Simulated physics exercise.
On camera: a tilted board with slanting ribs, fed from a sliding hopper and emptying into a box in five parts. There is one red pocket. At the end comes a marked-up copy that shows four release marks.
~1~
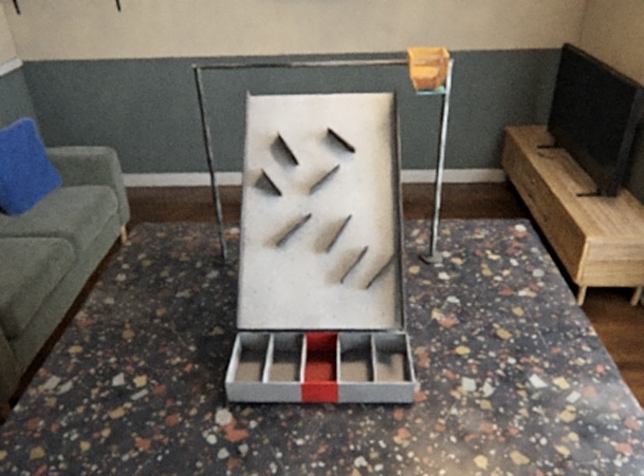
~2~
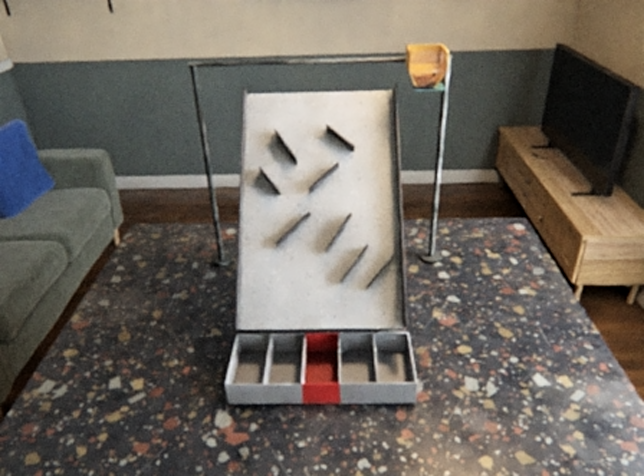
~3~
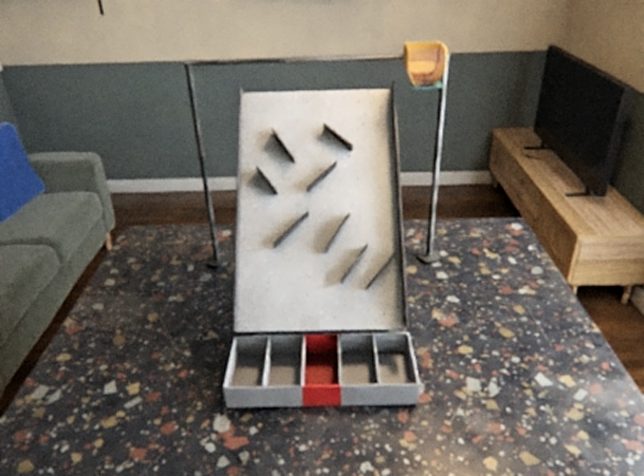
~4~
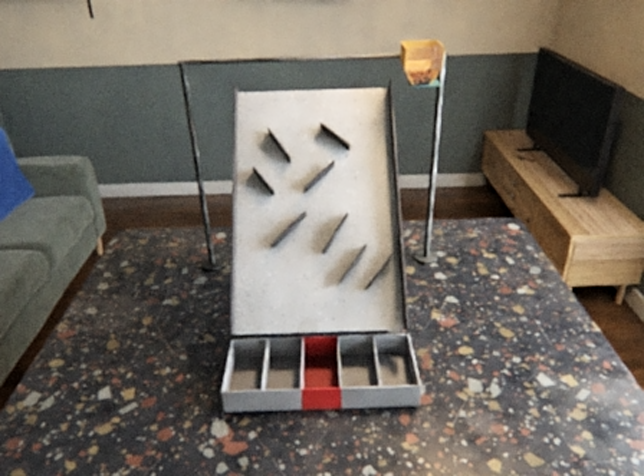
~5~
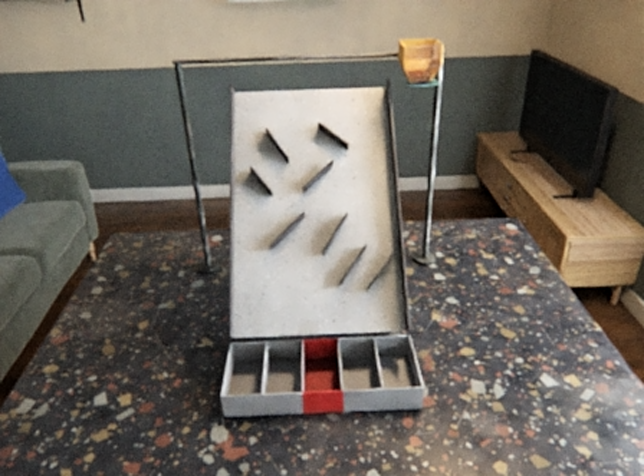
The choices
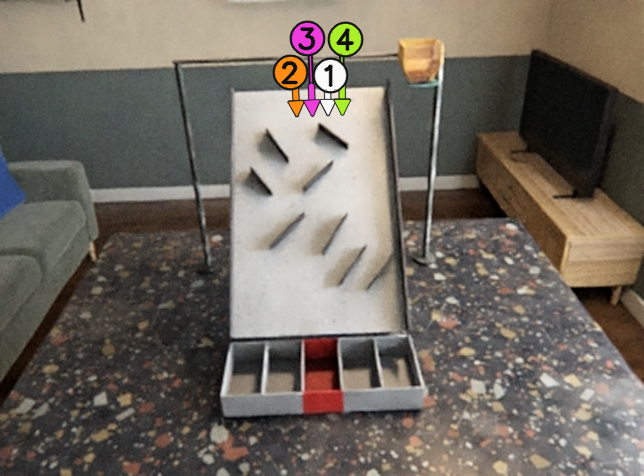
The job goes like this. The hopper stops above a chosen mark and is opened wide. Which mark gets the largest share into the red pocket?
I would pick mark 4.
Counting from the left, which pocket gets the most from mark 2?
The first.
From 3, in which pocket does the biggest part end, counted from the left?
The first from the left.
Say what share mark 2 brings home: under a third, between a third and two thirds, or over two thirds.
It is under a third.
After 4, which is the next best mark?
That would be 1.
On the marked copy, mark 1 meets the board at (328, 109); mark 2 meets the board at (296, 110); mark 3 meets the board at (312, 110); mark 4 meets the board at (342, 109).
With 1, roughly a third in the red pocket, roughly two thirds in other pockets, just a few outside the box.
With 2, not one piece in the red pocket, every piece in other pockets.
With 3, about a tenth in the red pocket, the larger part in other pockets.
With 4, roughly half in the red pocket, roughly half in other pockets, just a few outside the box.
